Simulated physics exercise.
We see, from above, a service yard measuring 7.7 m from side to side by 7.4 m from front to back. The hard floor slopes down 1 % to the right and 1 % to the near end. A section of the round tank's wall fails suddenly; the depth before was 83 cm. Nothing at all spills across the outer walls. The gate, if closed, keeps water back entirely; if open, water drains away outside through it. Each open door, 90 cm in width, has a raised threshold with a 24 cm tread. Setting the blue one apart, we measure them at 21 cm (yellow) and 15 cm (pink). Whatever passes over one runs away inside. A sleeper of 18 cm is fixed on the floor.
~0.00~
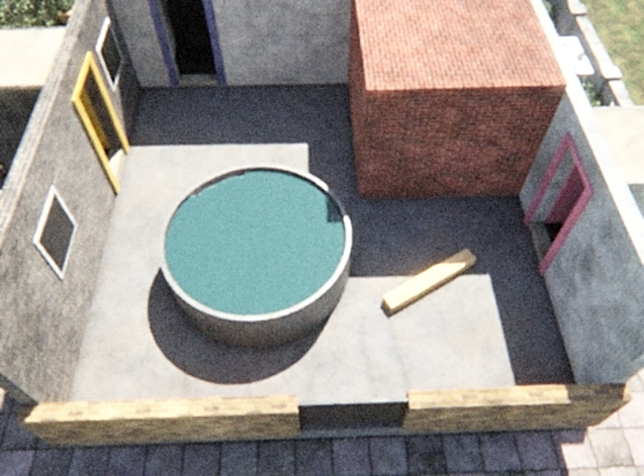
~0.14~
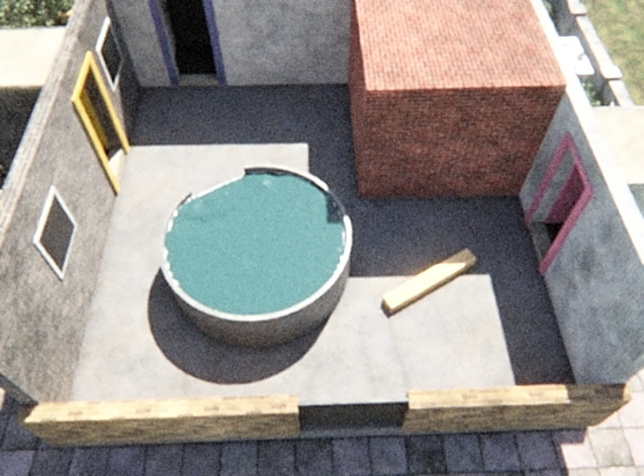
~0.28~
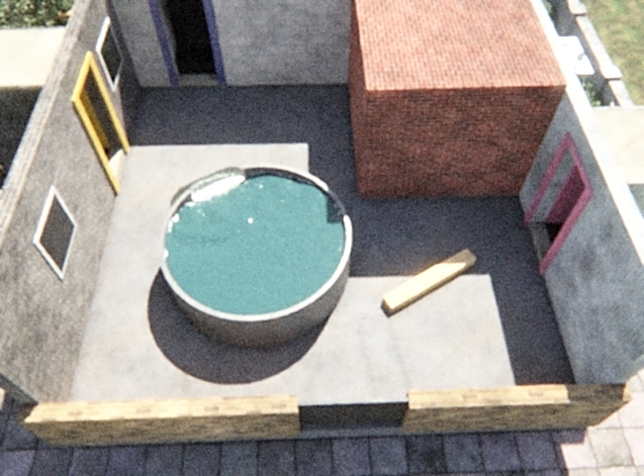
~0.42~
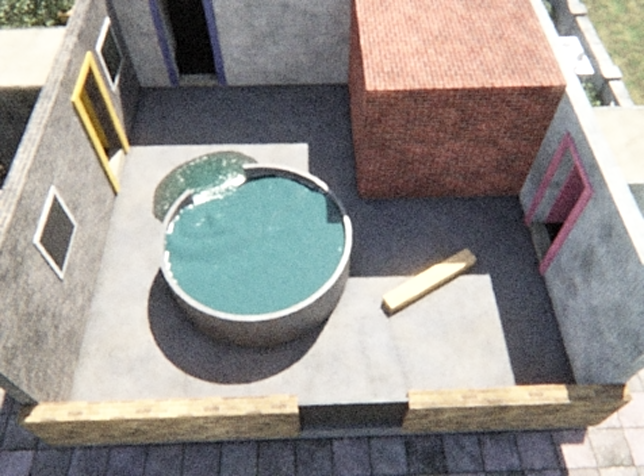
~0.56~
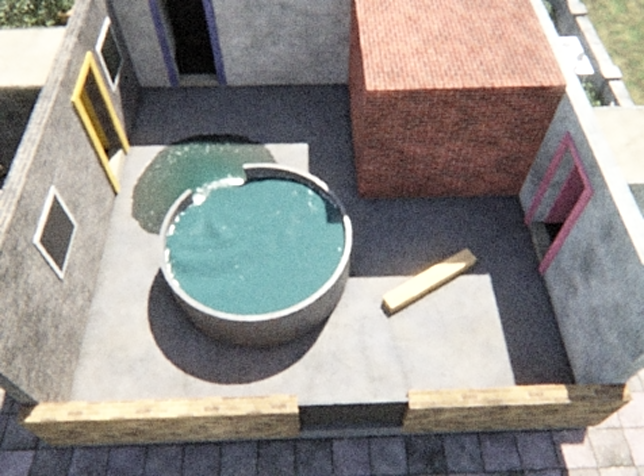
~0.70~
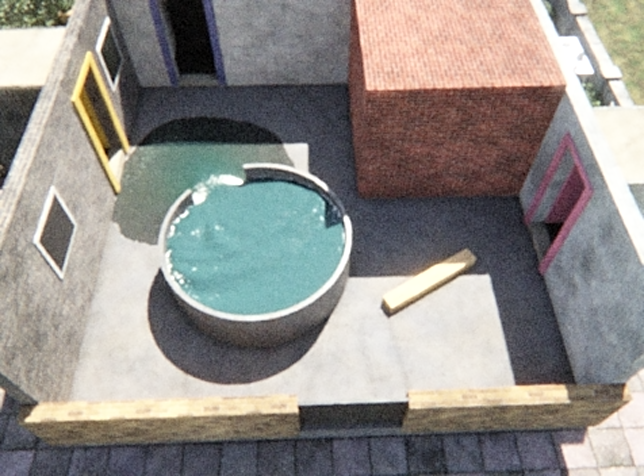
A round grey tank of blue-green water stands left of centre in a walled yard, seen from above by a camera that stays still. Around it are a yellow-framed door on the left, a blue one at the back, a pink one on the right, a red brick block and a loose plank. Water breaks through the tank's far side and spreads across the floor toward the back and left.
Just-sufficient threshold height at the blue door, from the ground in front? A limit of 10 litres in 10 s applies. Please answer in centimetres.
At least 35 cm or so.
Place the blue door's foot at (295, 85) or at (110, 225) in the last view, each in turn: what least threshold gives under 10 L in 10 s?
About 22 cm for the first and 11.5 cm for the second.
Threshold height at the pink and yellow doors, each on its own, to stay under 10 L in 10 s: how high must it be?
Roughly 9.0 cm at pink and 30 cm at yellow.
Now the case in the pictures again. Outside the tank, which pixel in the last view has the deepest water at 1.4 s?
About (142, 87).
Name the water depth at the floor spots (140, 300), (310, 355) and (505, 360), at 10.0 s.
Some 4, 8 and 2 cm.
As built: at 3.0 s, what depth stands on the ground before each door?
In cm: Yellow 28, pink 0, blue 30.
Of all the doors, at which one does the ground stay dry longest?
The pink door comes last.
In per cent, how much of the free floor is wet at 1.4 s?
Roughly 30 percent of the floor.
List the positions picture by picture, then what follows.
In the first picture, still water, 83 cm deep, in the round tank at (256, 237); the blue door at (191, 47) is dry.
In the second picture, water pours out on the far side and has run 0.3 m, to a hidden place; about 10 cm deep outside, 83 cm at the back.
In the third picture, the gap is on the far side, the front 0.9 m out at a hidden place; the back of the round tank holds 83 cm.
In the fourth picture, water pours out on the far side and has run 1.4 m, to (188, 164); about 8 cm deep outside, 83 cm at the back.
In the fifth picture, the front is at (176, 145), 2.0 m from the gap on the far side; 4.4 m2 of floor is wet, 83 cm left at the back.
In the sixth picture, water pours out on the far side and has run 2.6 m, to (170, 124); about 4 cm deep outside, 83 cm at the back; the blue door at (191, 47), 3.6 m from the gap, is still 1.1 m from the nearest water.
After 1.4 s water covers 30 % of the floor, deepest (52 cm) near (142, 87); 8 cm at the blue door, 2 litres in over its 13 cm threshold.
After 3.0 s water covers 40 % of the floor, deepest (43 cm) near (138, 104); 30 cm at the blue door, 168 litres in over its 13 cm threshold.
After 10.0 s water covers 90 % of the floor, deepest (23 cm) near (343, 83); 15 cm at the blue door, 448 litres in over its 13 cm threshold.
At the blue door as built, the water arrived by 1.1 s and peaked near 35 cm at 2.2 s.
Run again over the same 10 s with other heights there, 28 litres in over 30 cm, 1 litre over 40.5 cm. The limit of 10 litres is kept from about 35 cm up.
